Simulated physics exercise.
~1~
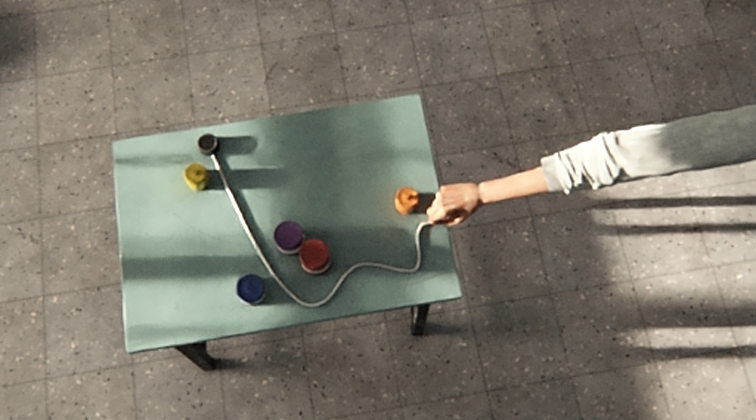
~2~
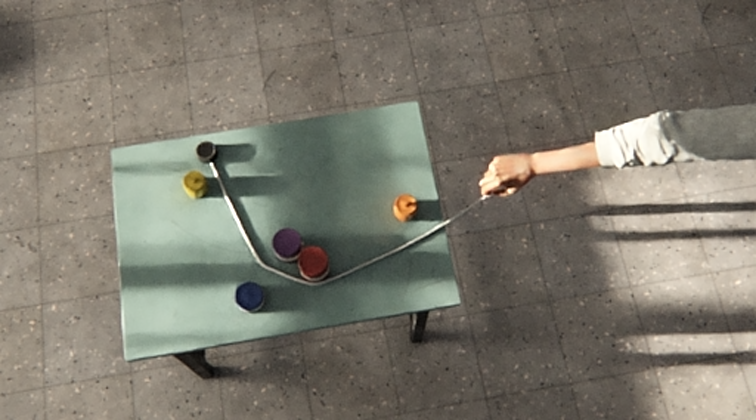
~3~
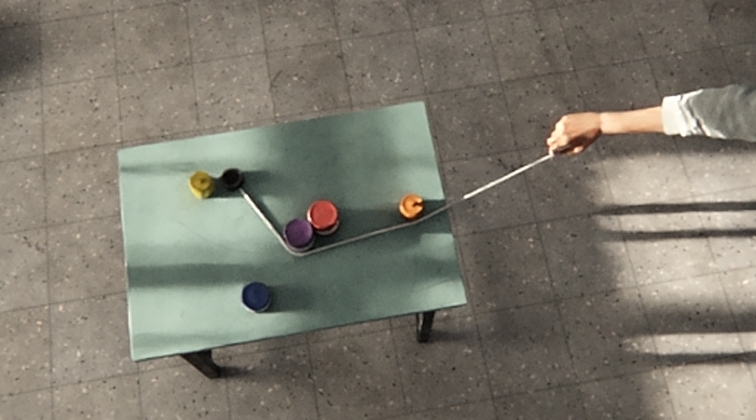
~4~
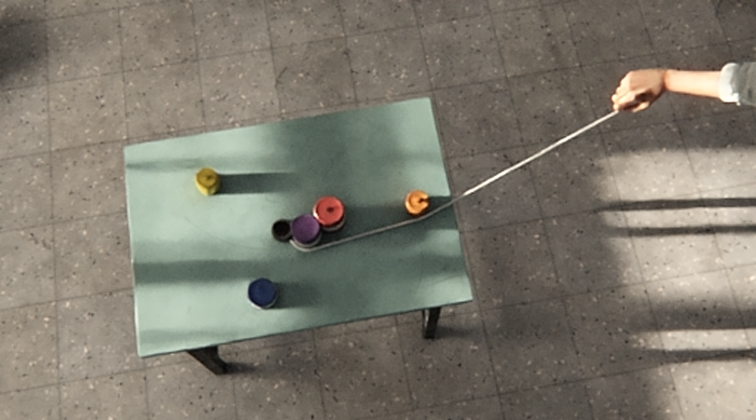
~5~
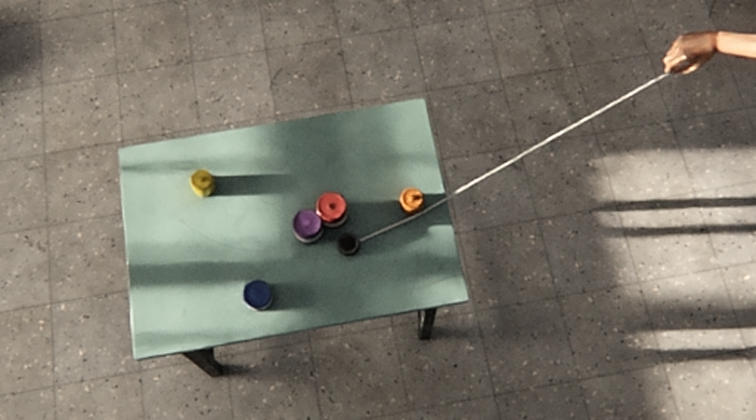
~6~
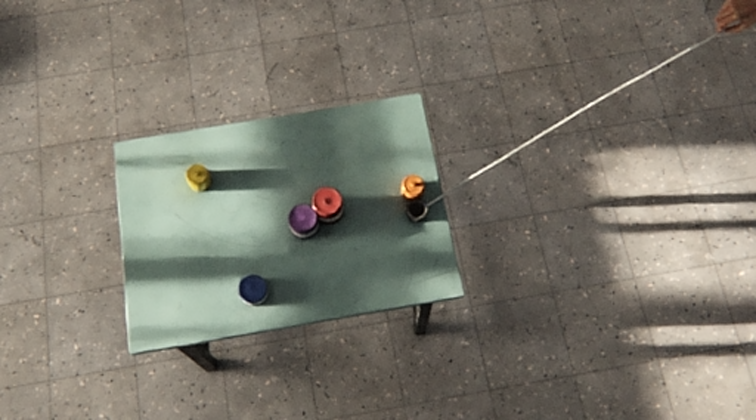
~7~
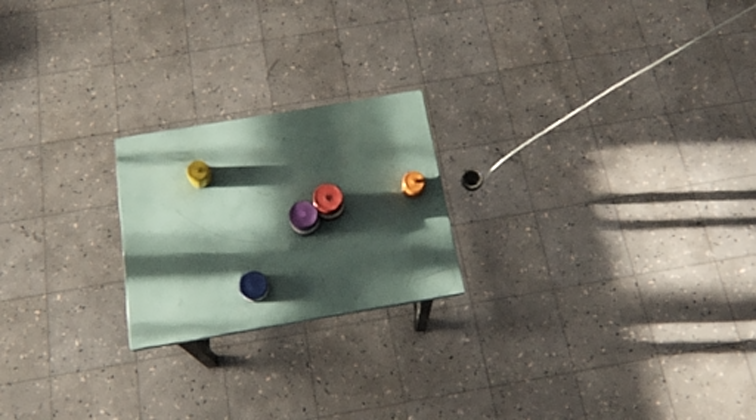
On a green table, a hand pulled a pale cable to the right, nudging the red and purple tins upward as it dragged a small black puck between the tins and past the orange pot, until it hung clear of the right edge.
